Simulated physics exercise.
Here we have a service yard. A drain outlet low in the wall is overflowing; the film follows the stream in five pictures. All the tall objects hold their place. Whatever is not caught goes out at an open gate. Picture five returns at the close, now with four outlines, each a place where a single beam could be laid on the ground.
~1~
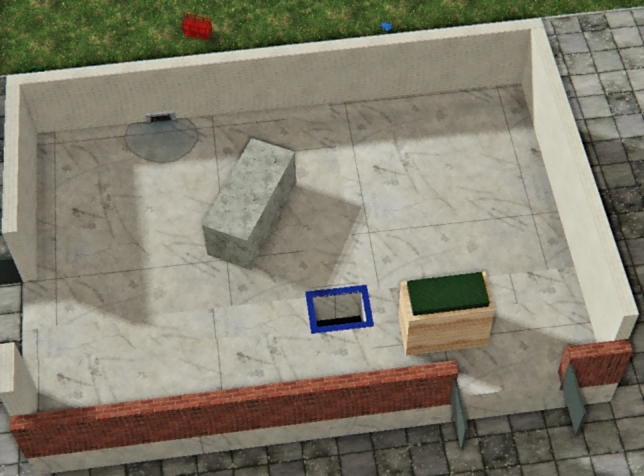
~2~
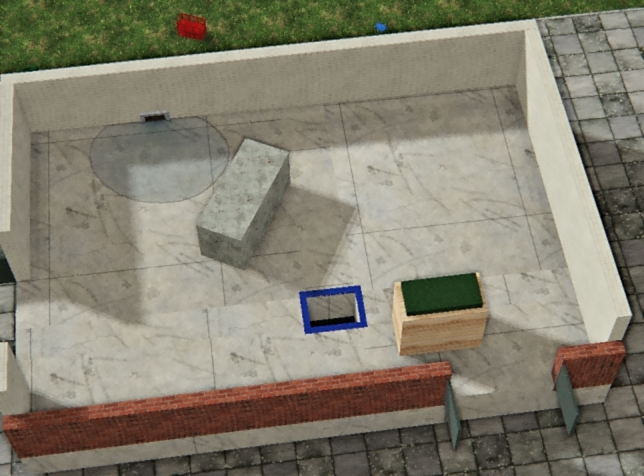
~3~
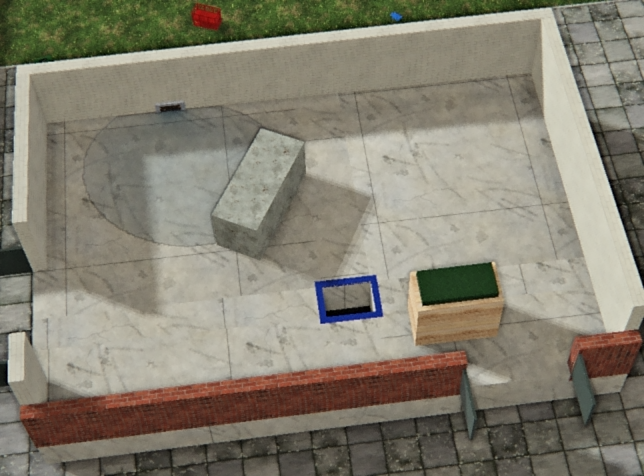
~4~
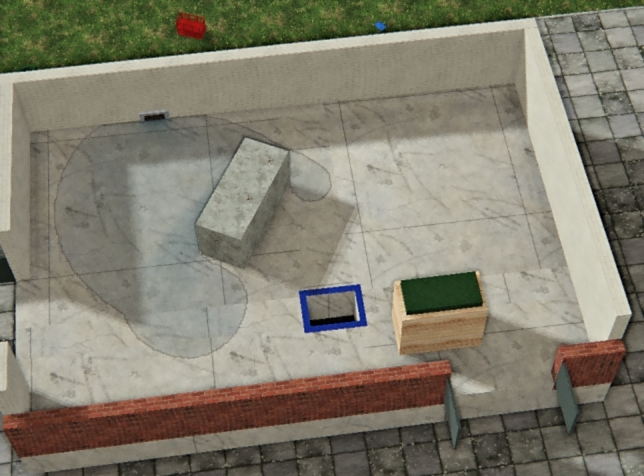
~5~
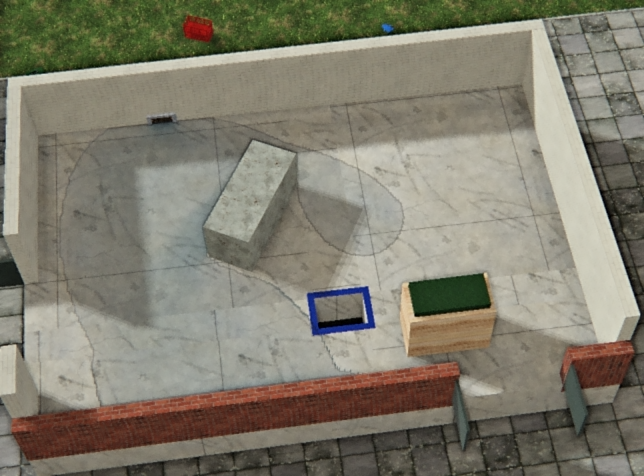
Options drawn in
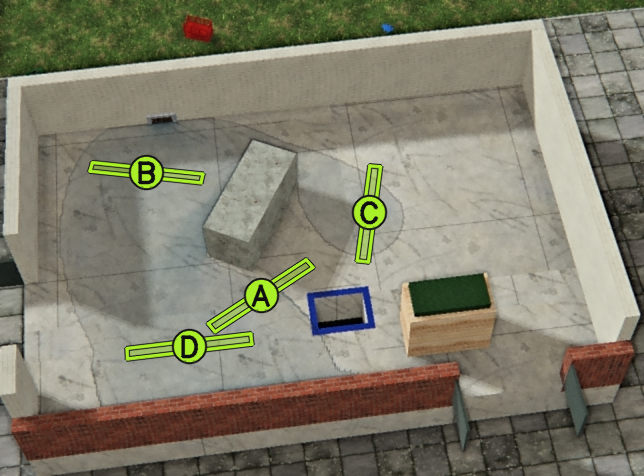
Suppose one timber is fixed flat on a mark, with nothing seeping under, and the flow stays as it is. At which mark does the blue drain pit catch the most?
D.
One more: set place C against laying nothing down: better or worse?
Place C is better.
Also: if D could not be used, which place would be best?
That is place C.
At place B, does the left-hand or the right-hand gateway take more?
The right gate.
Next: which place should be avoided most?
Here it is place B.
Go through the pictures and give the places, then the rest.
The first picture shows outfall at (161, 117); blue drain pit at (339, 309); open gate at (505, 378); open gate at (37, 332); front seen at (141, 155), 2 % of the ground wet; blue drain pit still dry.
The second picture shows front seen at (186, 194), 7 % of the ground wet; blue drain pit still dry.
The third picture shows front seen at (200, 237), 14 % of the ground wet; blue drain pit still dry.
The fourth picture shows front seen at (175, 353), 24 % of the ground wet; blue drain pit still dry.
In the fifth picture, 37 % of the ground is wet; blue drain pit still dry.
On the marked copy, A from (211, 327) to (309, 263); B from (91, 166) to (201, 178); C from (362, 261) to (375, 166); D from (127, 353) to (251, 338).
For place A, about 10 % of the stream goes into the blue drain pit, about 88 % out by the gates.
For place B, about 4 % of the stream goes into the blue drain pit, about 95 % out by the gates.
For place C, about 16 % of the stream goes into the blue drain pit, about 83 % out by the gates.
For place D, about 35 % of the stream goes into the blue drain pit, about 63 % out by the gates.
